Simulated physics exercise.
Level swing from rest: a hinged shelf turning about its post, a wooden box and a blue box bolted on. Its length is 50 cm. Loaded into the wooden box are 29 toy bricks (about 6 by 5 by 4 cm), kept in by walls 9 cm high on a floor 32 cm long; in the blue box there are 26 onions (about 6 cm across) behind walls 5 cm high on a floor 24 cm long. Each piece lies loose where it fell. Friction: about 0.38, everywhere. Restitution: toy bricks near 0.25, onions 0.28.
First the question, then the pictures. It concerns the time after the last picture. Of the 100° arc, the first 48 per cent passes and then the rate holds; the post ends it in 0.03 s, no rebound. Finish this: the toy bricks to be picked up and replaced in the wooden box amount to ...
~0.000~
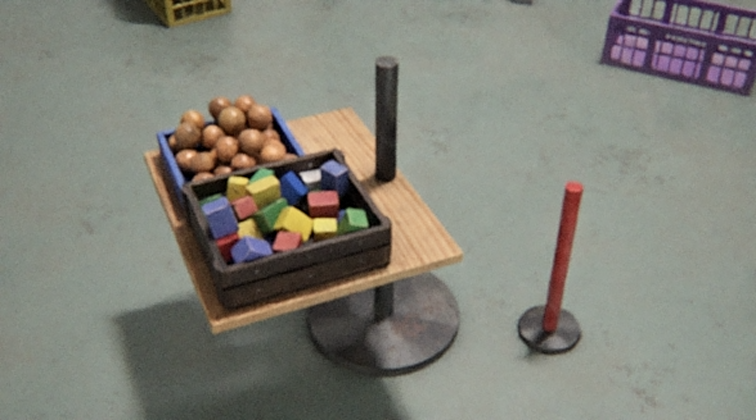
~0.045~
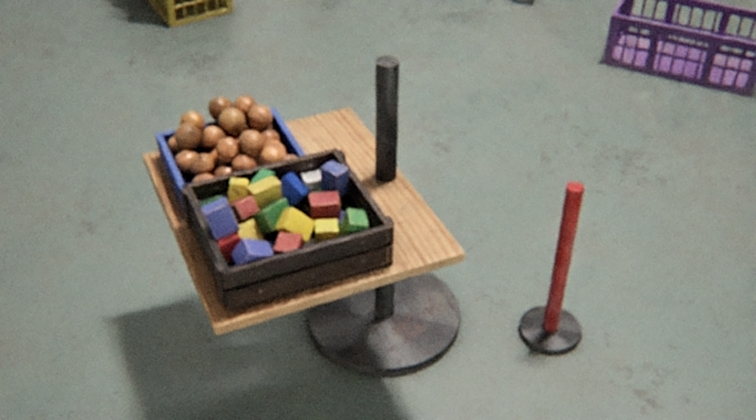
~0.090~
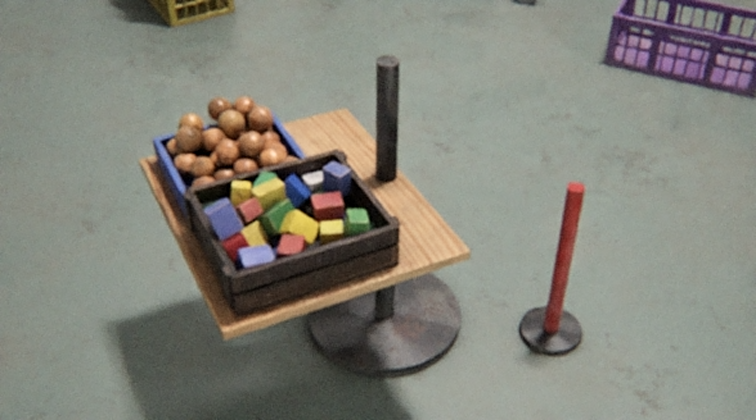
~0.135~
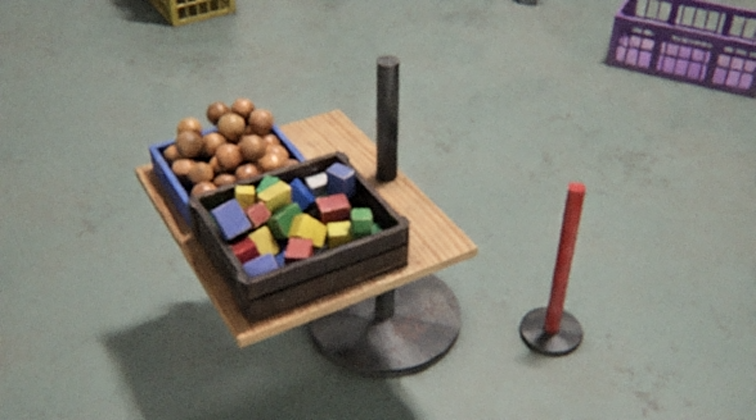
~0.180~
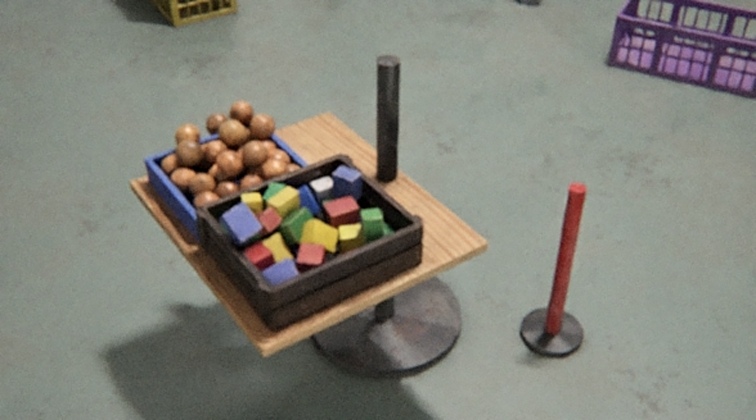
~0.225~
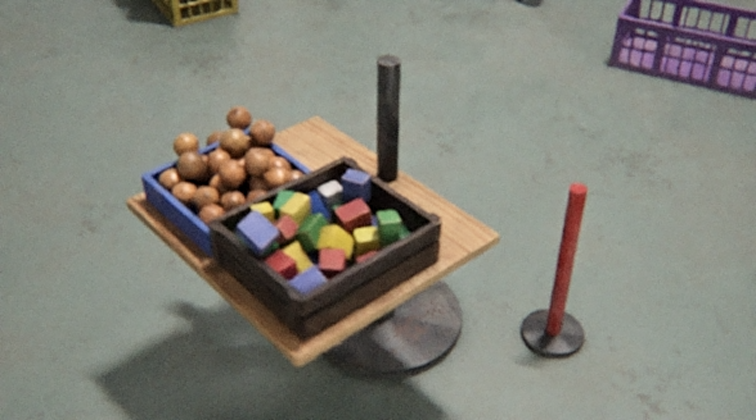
... fewer than one in six.
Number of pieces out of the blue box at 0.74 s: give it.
Count for the blue box: Roughly 8.
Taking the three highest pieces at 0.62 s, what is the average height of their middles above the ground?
About 60 cm up, on average.
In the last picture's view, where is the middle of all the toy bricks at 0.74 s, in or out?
In the last view they're centred near (526, 207).
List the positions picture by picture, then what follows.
In the first picture (places track the rim corner closest to us here, unless another is named; the camera moves round a little), wooden box (227, 268); blue box (by its farthest rim corner) (274, 110); 0° round; all still inside.
The second picture shows wooden box (230, 270); blue box (274, 111); 1° round.
The third picture shows wooden box (238, 274); blue box (271, 113); 3° round; 1 out, the lowest onion at (220, 110).
The fourth picture shows wooden box (252, 280); blue box (266, 117); 7° round; 1 out, the lowest onion at (219, 114).
The fifth picture shows wooden box (275, 288); blue box (260, 123); 12° round; 2 out, the lowest onion at (218, 126).
The sixth picture shows wooden box (306, 296); blue box (253, 131); 19° round; 2 out.
After 0.54 s, end of the swing.
After 0.62 s, the wooden box is down by 1 of 29 and the blue box is down by 6 of 26.
After 0.74 s, the wooden box is down by 2 of 29 and the blue box is down by 7 of 26.
After 0.96 s, the wooden box is down by 2 of 29 and the blue box is down by 9 of 26.
Outcome (at 1.39 s), the wooden box is down by 2 of 29 and the blue box is down by 9 of 26. Asked share, 2 of 29, 7 per cent.
